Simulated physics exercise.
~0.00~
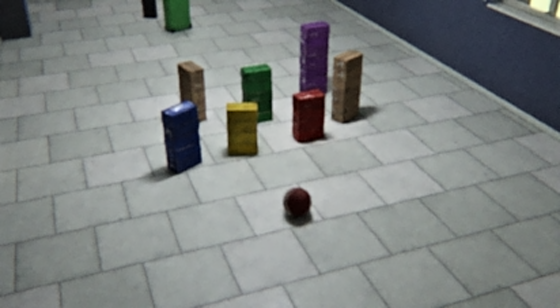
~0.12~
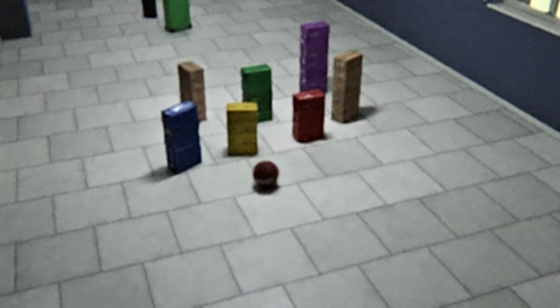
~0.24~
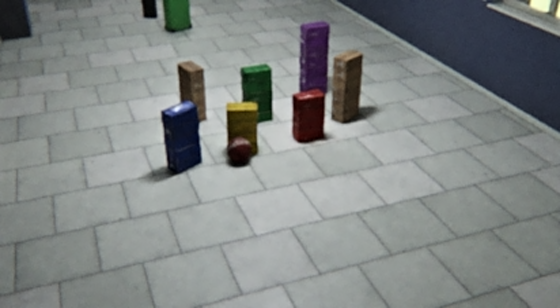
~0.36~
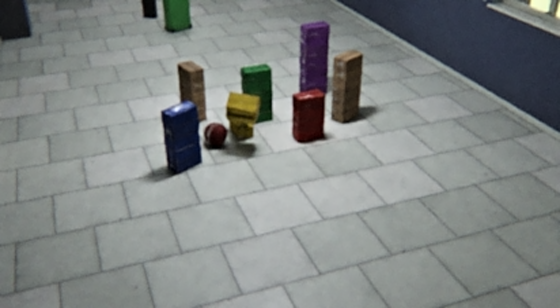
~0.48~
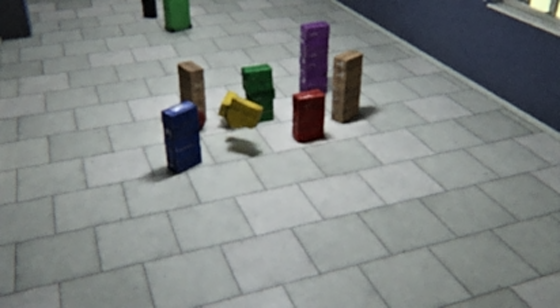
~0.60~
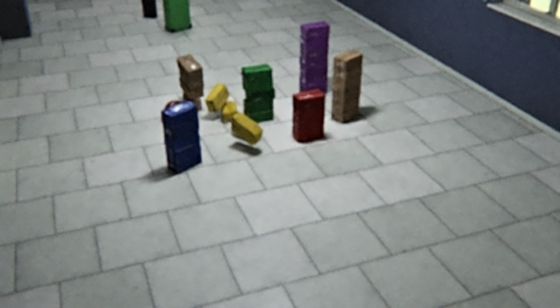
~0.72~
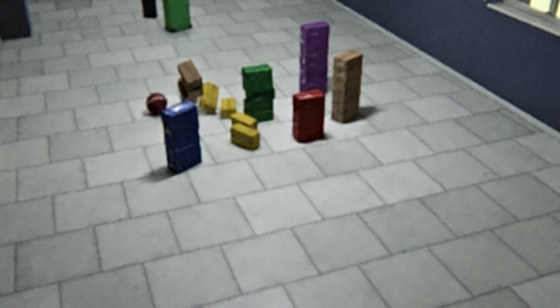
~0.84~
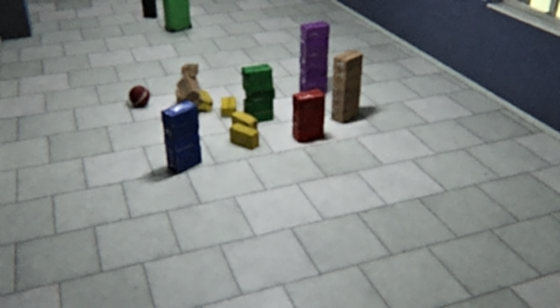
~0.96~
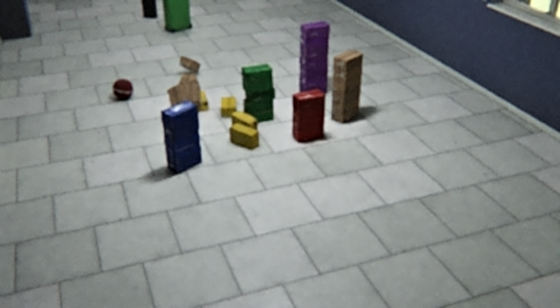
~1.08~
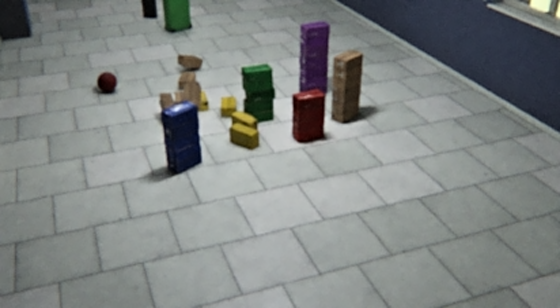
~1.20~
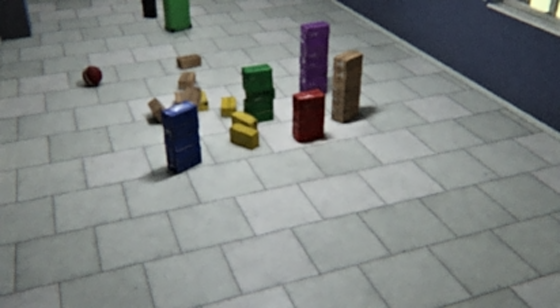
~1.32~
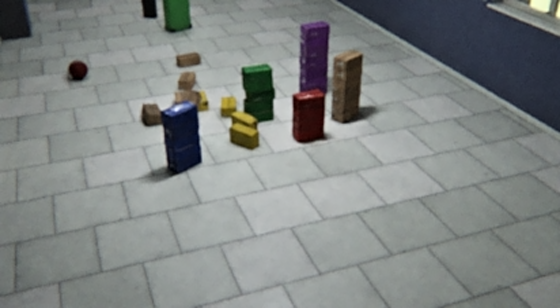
Dark red ball rolling into a yellow box tower, toppling it and a tan one behind, then rolling away left past standing towers.
